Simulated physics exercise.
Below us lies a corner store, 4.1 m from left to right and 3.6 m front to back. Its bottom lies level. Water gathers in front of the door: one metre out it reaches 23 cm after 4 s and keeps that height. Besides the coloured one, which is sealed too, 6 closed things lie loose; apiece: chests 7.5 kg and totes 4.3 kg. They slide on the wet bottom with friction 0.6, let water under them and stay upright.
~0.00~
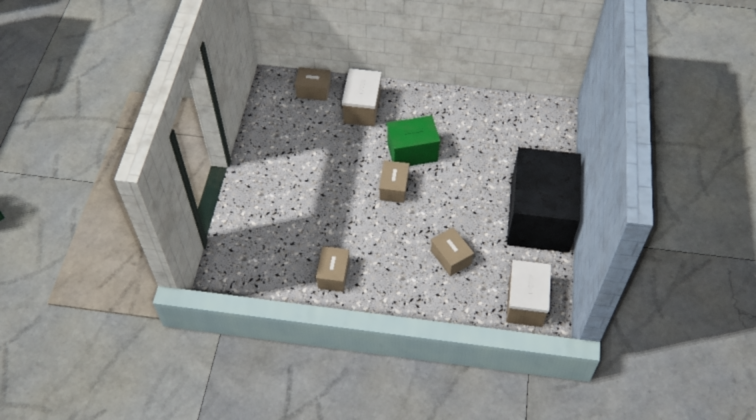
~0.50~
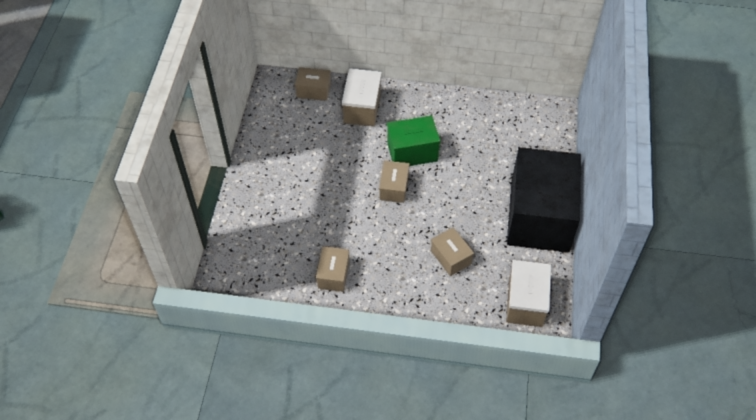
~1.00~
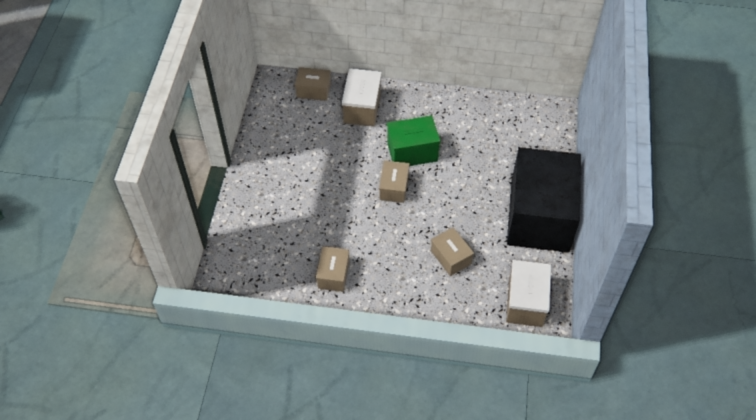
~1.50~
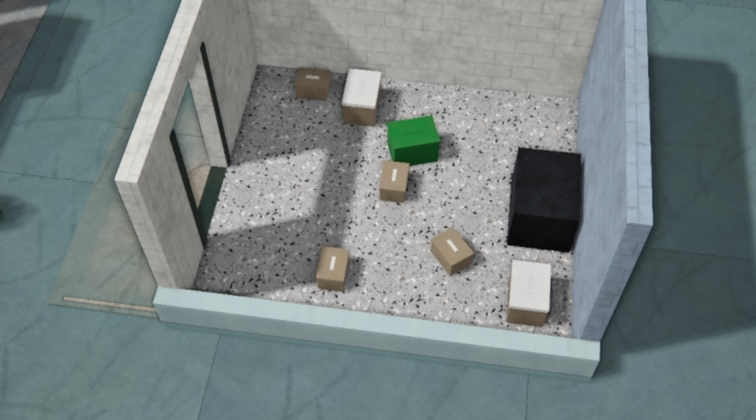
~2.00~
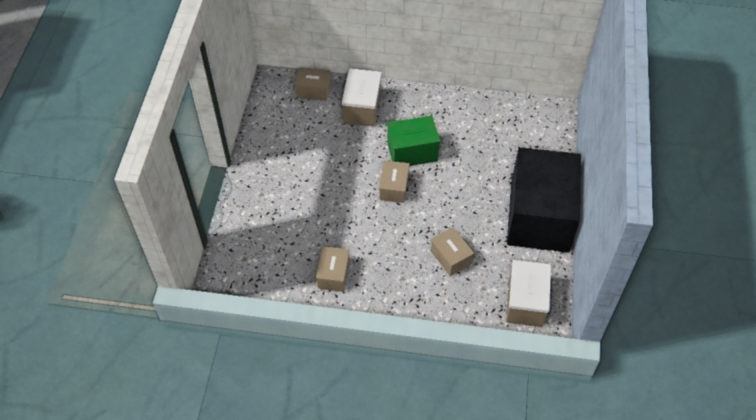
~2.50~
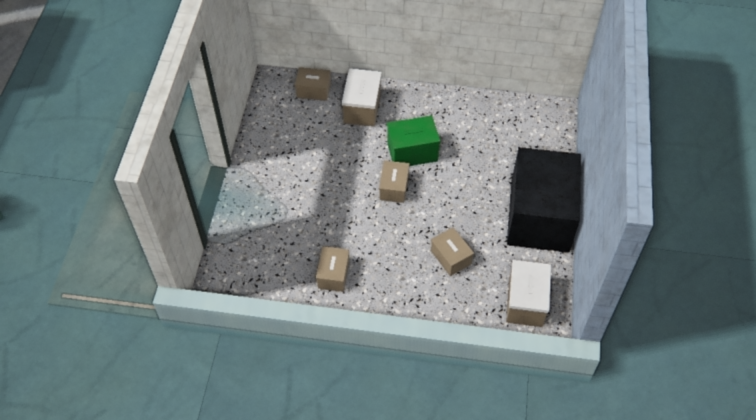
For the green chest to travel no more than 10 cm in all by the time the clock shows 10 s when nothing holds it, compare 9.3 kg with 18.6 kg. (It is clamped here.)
I expect that only the larger load is enough.
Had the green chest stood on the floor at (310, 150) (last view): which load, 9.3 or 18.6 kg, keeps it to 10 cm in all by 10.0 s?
Only the larger holds.
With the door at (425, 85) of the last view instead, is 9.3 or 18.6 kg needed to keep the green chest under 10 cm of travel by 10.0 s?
Then neither weight holds it.
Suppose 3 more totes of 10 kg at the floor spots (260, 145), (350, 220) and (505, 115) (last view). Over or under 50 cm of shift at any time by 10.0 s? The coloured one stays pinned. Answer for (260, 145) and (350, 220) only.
In that order: Under, past it.
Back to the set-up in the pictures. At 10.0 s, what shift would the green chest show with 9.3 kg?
About 140 cm.
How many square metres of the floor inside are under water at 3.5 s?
Some 3.5 m2.
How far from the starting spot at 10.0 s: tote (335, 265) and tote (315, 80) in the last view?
In that order: 150 cm, 20 cm.
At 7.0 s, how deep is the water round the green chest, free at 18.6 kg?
About 4 cm.
After 3.5 s the green chest would be 0 cm from its start with 9.3 kg and 0 cm from its start with 18.6 kg; 0 cm of water round it then.
After 4.5 s the green chest would be 1 cm from its start with 9.3 kg and 0 cm from its start with 18.6 kg; 3 cm of water round it then.
After 7.0 s the green chest would be 81 cm from its start with 9.3 kg and 0 cm from its start with 18.6 kg; 4 cm of water round it then.
After 10.0 s the green chest would be 137 cm from its start with 9.3 kg and 0 cm from its start with 18.6 kg; 8 cm of water round it then.
